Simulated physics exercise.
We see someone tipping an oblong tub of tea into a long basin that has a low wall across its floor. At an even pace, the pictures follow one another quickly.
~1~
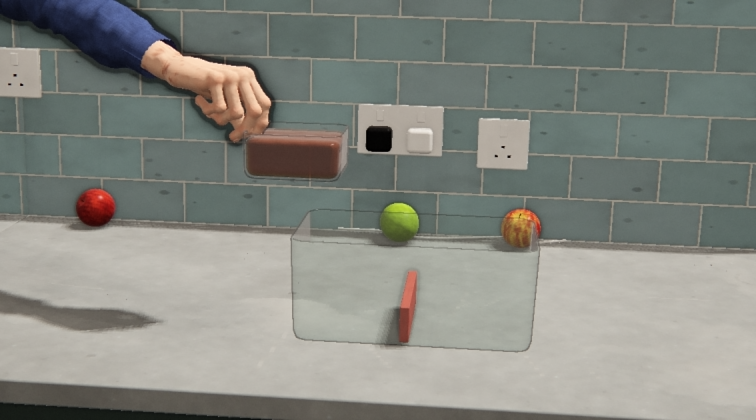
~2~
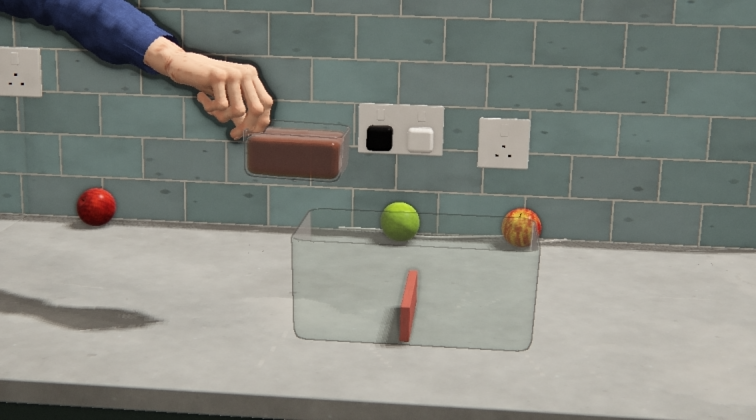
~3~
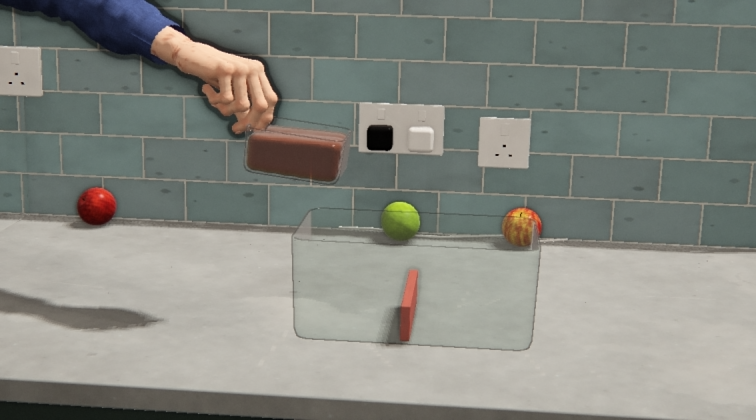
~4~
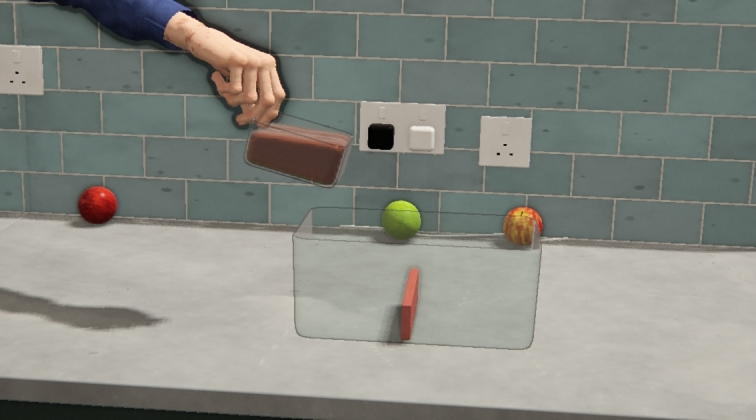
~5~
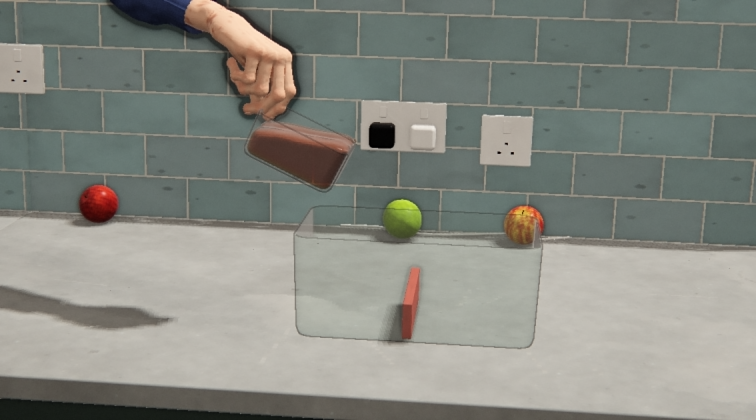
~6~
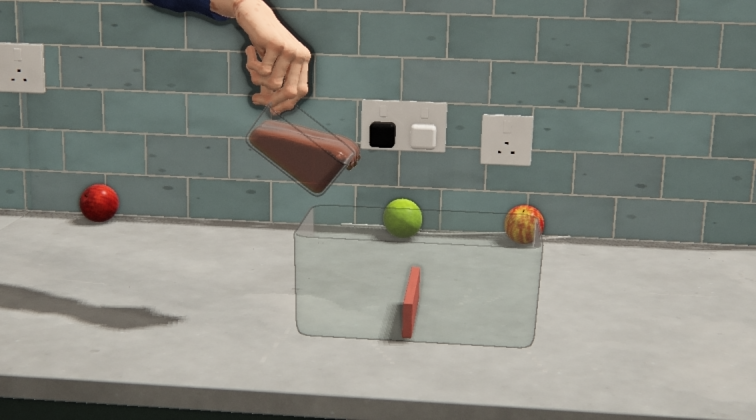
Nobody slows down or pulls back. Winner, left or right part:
Left part.
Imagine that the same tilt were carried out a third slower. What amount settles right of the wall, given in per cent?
Close to 5 in a hundred.
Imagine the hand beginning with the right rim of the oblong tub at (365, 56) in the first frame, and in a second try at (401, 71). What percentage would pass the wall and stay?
It comes to 60 % the first time and 80 % the second.
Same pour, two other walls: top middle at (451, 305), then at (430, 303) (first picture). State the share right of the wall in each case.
Roughly 20 per cent first and roughly 20 per cent second.
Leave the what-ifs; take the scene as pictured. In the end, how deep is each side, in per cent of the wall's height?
About 50 per cent on the left and 0 per cent on the right.
A moment on, the tilt is 101° and 12 per cent is still to pour, 64 is left of the wall and 0 right of it.
Next, the tilt is 104° and 2 per cent is still to pour, 93 is left of the wall and 2 right of it.
Then the tilt is 104° and 0 per cent is still to pour, 92 is left of the wall and 7 right of it.
Later the tilt is 104° and 0 per cent is still to pour, 92 is left of the wall and 7 right of it.
At rest 92 per cent lies left of the wall, 7 right of it and 1 outside.
